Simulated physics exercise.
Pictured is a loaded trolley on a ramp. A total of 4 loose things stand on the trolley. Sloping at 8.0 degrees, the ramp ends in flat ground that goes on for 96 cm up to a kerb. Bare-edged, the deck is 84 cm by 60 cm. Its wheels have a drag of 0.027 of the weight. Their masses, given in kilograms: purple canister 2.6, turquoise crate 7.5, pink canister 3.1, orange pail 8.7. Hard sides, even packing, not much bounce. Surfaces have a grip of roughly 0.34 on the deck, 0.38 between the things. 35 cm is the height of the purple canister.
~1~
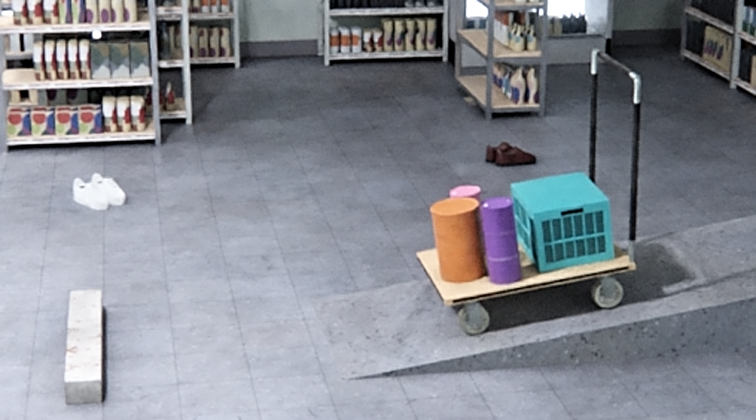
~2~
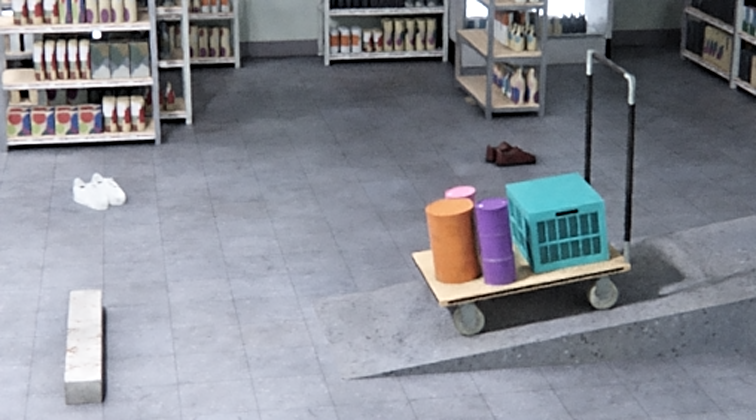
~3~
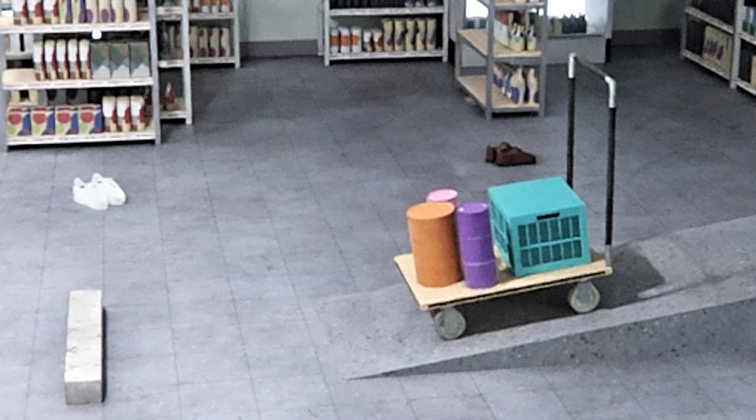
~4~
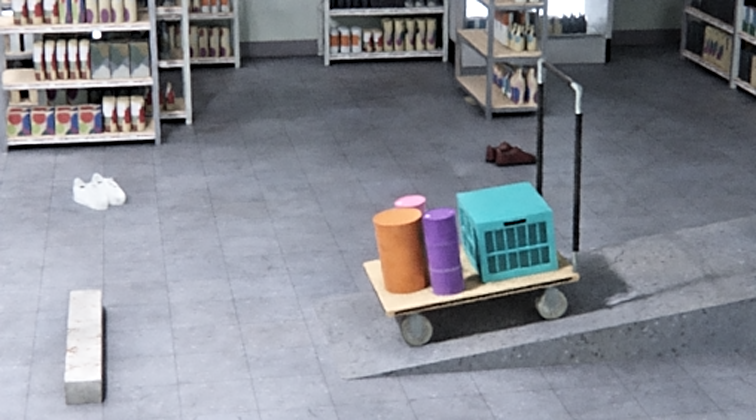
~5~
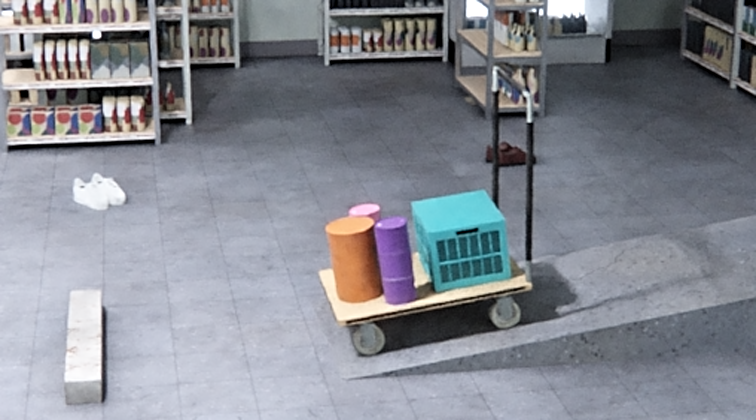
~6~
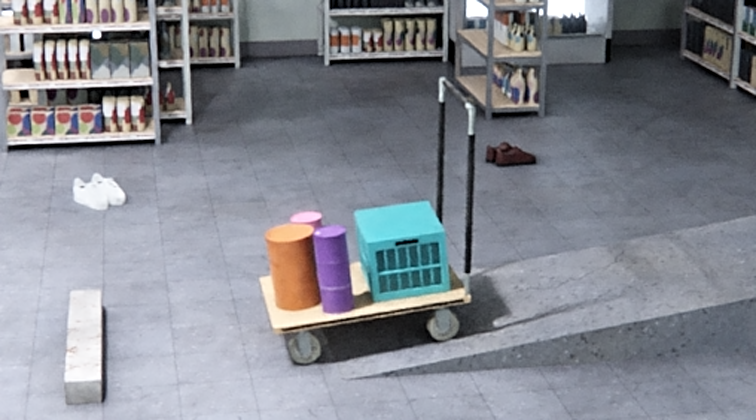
A flat trolley rolls down a low ramp toward the left, slowly at first and then faster, in a grey-floored room lined with shelves, seen from above by a still camera. On its deck an orange pail, a purple canister and a pink canister stand left of a turquoise crate, with white shoes and a pale block farther left and dark shoes behind. The load rides along in place as the wheels leave the slope for the level floor.
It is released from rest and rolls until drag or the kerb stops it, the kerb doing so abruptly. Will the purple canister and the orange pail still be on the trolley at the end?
Well, the purple canister rides it out, and the orange pail gets tossed clear.
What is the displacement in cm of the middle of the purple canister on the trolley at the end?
Some 22 cm.
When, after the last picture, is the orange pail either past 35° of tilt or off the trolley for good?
Roughly at the 0.7 s mark.
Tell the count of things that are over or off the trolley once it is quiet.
It adds up to 2.
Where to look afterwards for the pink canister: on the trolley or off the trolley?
Pink canister: Goes out of bounds.
Then, 0.50 s after the last picture, 10 cm left to run.
Then, 0.70 s after the last picture, trolley at the kerb; orange pail slid 11 cm near (87, 279); purple canister slid 11 cm near (125, 286); pink canister slid 11 cm.
Then, 0.90 s after the last picture, trolley at the kerb; orange pail now off the trolley; purple canister slid 21 cm near (100, 287); pink canister tipped 5° from how it sat.
Then, 1.40 s after the last picture, trolley at the kerb; pink canister now off the trolley; purple canister slid 22 cm near (98, 288); turquoise crate slid 22 cm.
At rest, off the trolley, pink canister and orange pail; not toppled but over 10 cm from the start, purple canister and turquoise crate. Seen from the same camera at the end, purple canister near (98, 288), orange pail near (11, 341).
